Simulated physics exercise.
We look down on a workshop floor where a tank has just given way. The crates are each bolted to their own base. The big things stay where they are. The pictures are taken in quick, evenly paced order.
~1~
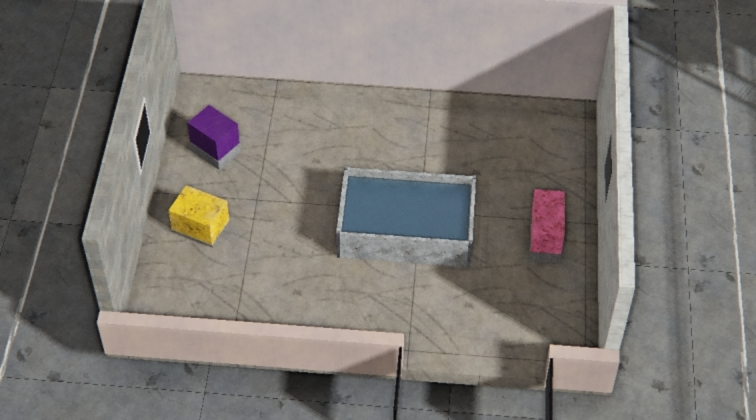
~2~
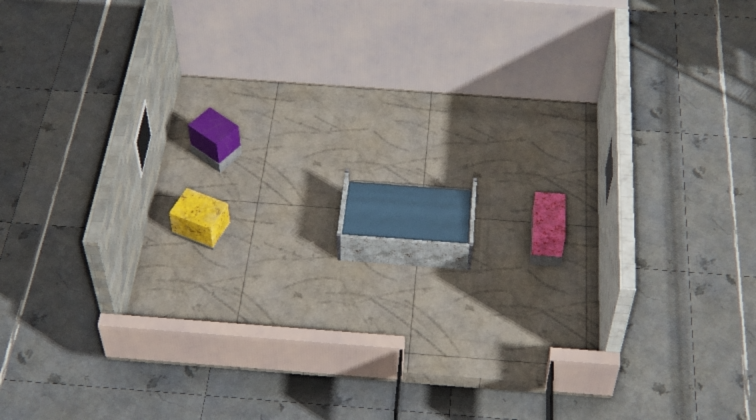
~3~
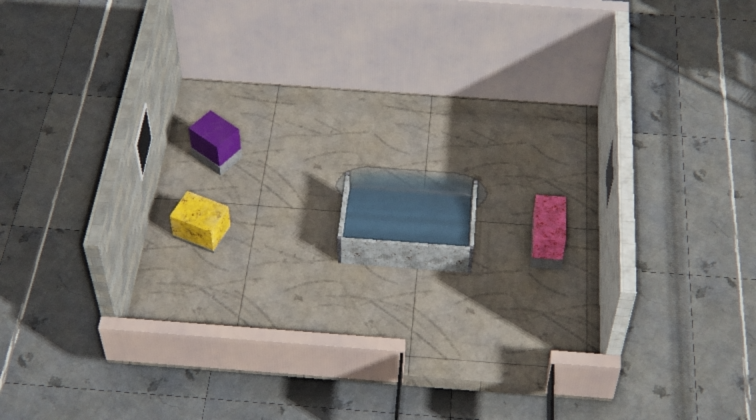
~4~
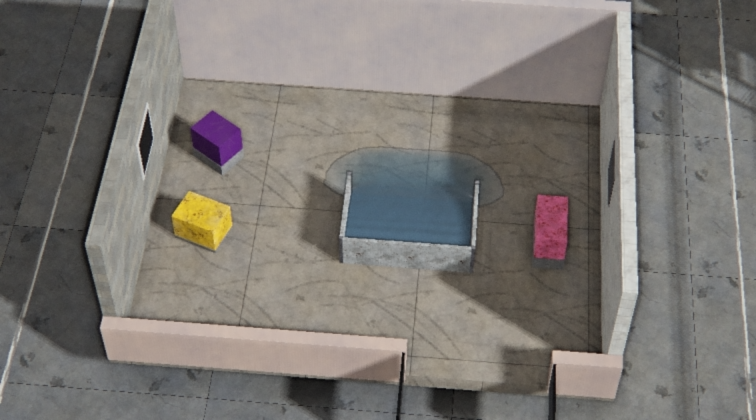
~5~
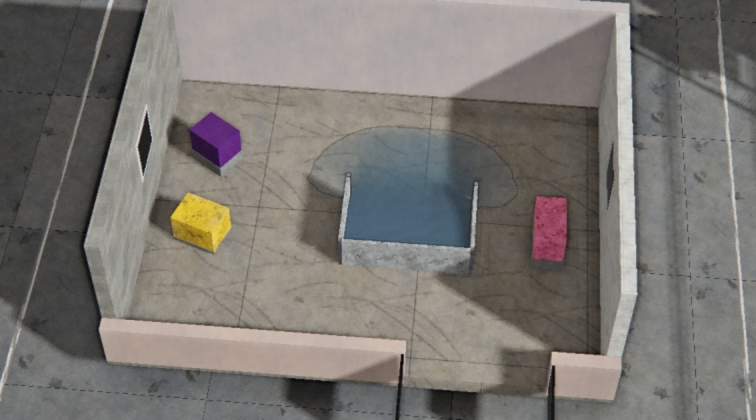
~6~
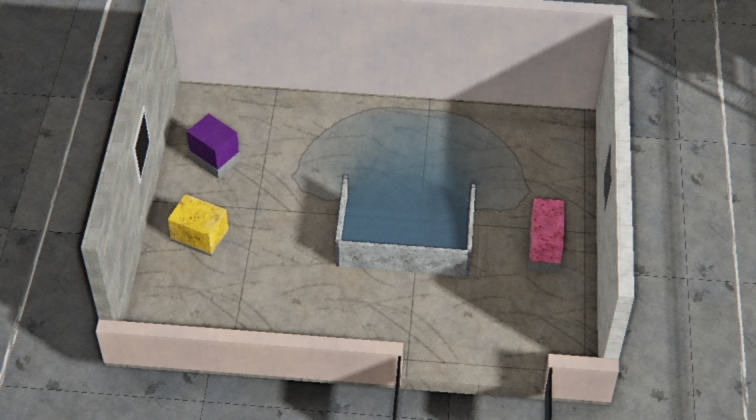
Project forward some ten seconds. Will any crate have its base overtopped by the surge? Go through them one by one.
In the end the yellow crate will be reached. The pink crate will not be reached. The purple crate will not be reached.
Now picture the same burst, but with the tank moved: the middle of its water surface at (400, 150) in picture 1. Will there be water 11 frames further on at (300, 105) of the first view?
By that frame the spot is drenched.
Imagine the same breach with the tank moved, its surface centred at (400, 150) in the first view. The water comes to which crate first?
Answer: The one in purple.
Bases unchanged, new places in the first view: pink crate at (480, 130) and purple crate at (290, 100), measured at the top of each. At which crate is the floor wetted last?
That should be the yellow-painted one.
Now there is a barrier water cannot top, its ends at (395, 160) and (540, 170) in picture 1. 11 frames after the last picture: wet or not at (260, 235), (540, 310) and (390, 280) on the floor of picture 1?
One by one: Spared, spared, spared.
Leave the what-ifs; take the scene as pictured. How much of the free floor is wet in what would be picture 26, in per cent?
Around 40 percent.
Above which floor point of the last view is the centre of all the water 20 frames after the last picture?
That comes out near (407, 146).
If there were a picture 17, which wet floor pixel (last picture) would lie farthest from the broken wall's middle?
Best guess: Near (217, 86).
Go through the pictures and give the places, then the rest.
The first frame shows still water in the tank at (407, 208).
In the second frame, water pours out on the tank's far side and has run to a hidden place.
In the third frame, water pours out on the tank's far side and has run to (344, 179).
In the fourth frame, the front is at (339, 164), out from the gap on the tank's far side.
In the fifth frame, water pours out on the tank's far side and has run to (351, 137).
In the sixth frame, the front is at (383, 111), out from the gap on the tank's far side.
A moment on, water covers 25 % of the floor; the yellow crate not reached, the pink crate not reached, the purple crate not reached.
Next, water covers 30 % of the floor; the yellow crate not reached, the pink crate not reached, the purple crate not reached.
Then, water covers 40 % of the floor; the yellow crate not reached, the pink crate water round its plinth, the purple crate water round its plinth.
Later, water covers 65 % of the floor; the yellow crate water round its plinth, the pink crate water round its plinth, the purple crate water round its plinth.
In the end, water covers 95 % of the floor; the yellow crate was topped, the pink crate stayed above the water, the purple crate stayed above the water.
